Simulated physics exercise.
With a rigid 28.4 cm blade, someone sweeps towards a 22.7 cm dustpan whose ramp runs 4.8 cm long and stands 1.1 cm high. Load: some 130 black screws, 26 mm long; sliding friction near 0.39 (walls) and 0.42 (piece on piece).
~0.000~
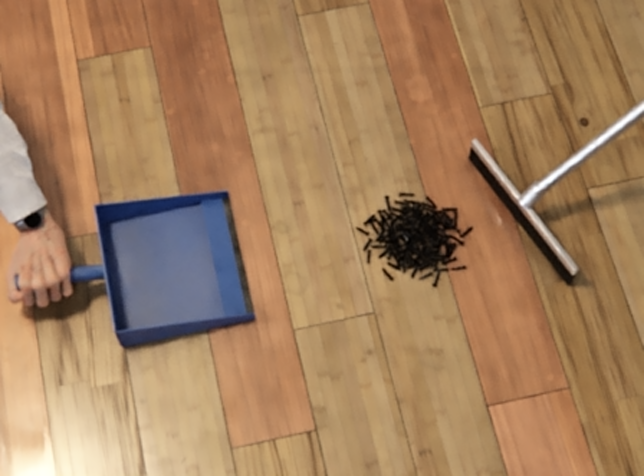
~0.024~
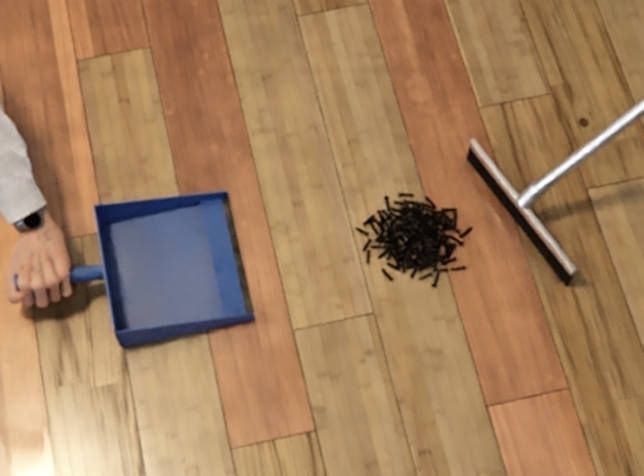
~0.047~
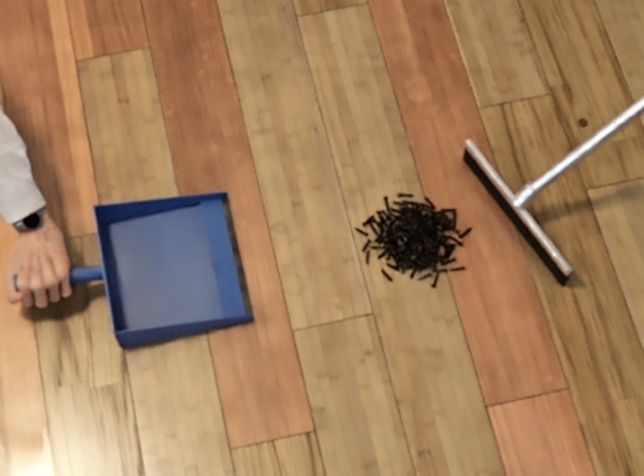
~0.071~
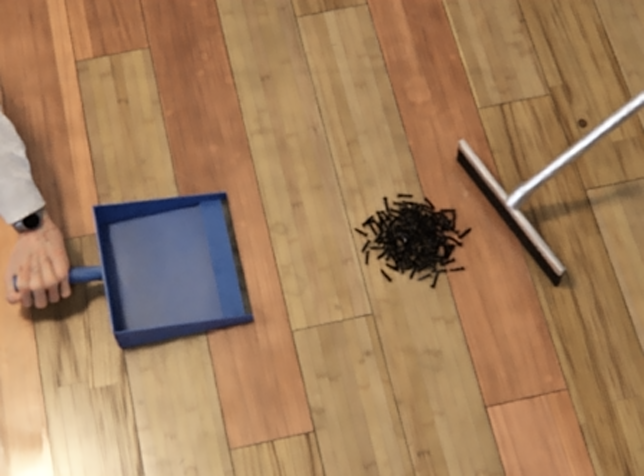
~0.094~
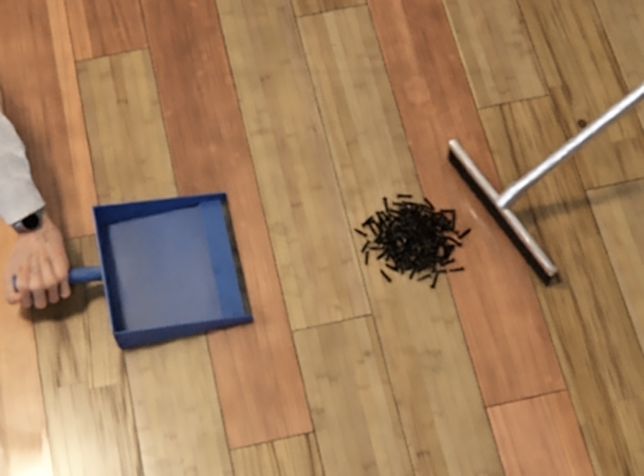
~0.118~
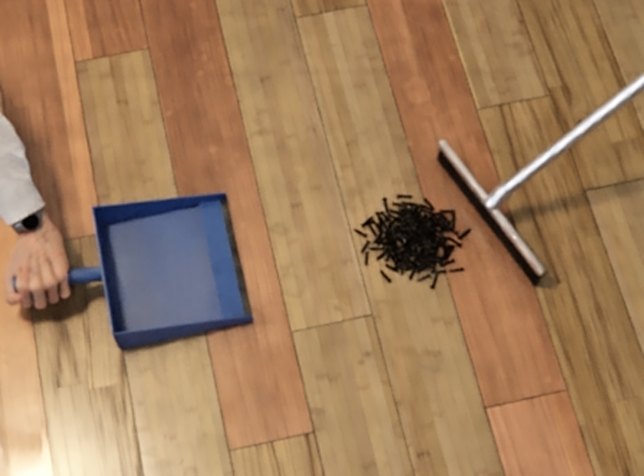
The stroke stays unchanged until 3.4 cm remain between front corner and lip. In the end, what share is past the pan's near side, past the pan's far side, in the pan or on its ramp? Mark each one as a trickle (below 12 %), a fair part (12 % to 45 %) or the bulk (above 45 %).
Near side: A fair part; far side: A trickle; pan: A trickle.
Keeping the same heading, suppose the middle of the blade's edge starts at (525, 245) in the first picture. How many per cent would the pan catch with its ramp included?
I'd put it at around 5 per cent.
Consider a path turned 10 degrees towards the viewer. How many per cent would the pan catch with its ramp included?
In that case some 10 per cent.
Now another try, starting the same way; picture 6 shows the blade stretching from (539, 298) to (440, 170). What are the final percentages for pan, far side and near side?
Final per cent - pan 5, far 0, near 75.
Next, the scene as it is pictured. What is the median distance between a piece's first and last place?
Near 22 cm.
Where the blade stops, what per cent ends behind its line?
Some 15 percent, give or take.
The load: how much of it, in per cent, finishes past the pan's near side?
About 20 %.
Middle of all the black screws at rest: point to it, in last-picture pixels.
Near (281, 272).
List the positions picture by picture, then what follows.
The first picture shows blade from (574, 271) to (474, 144), moved 0.0 cm, 0 of the pieces shifted so far; middle of the pieces at (413, 231); pan at (165, 273).
The second picture shows blade from (572, 271) to (472, 145), moved 0.2 cm, 0 of the pieces shifted so far; middle of the pieces at (413, 231).
The third picture shows blade from (568, 272) to (468, 145), moved 0.8 cm, 0 of the pieces shifted so far; middle of the pieces at (412, 232).
The fourth picture shows blade from (561, 272) to (461, 145), moved 1.9 cm, 0 of the pieces shifted so far; middle of the pieces at (412, 232).
The fifth picture shows blade from (552, 272) to (453, 145), moved 3.3 cm, 0 of the pieces shifted so far; middle of the pieces at (411, 233).
The sixth picture shows blade from (540, 272) to (442, 145), moved 5.1 cm, 0 of the pieces shifted so far; middle of the pieces at (411, 233); pan at (163, 275). The blade's pace is about 0.75 m/s, heading 15 degrees away from the viewer's side.
Then, at 0.35 s, middle of the blade 25 cm from the lip; 0 % over the lip, far side 0 %, near side 0 %.
After 0.51 s, middle of the blade 14 cm from the lip; 0 % over the lip, far side 0 %, near side 15 %.
After 0.79 s, middle of the blade 8 cm from the lip; 0 % over the lip, far side 0 %, near side 20 %.
By 1.5 s all is still; near side 20 %, far side 0 %, pan 0 %, in front of the lip or behind the blade 80 %.
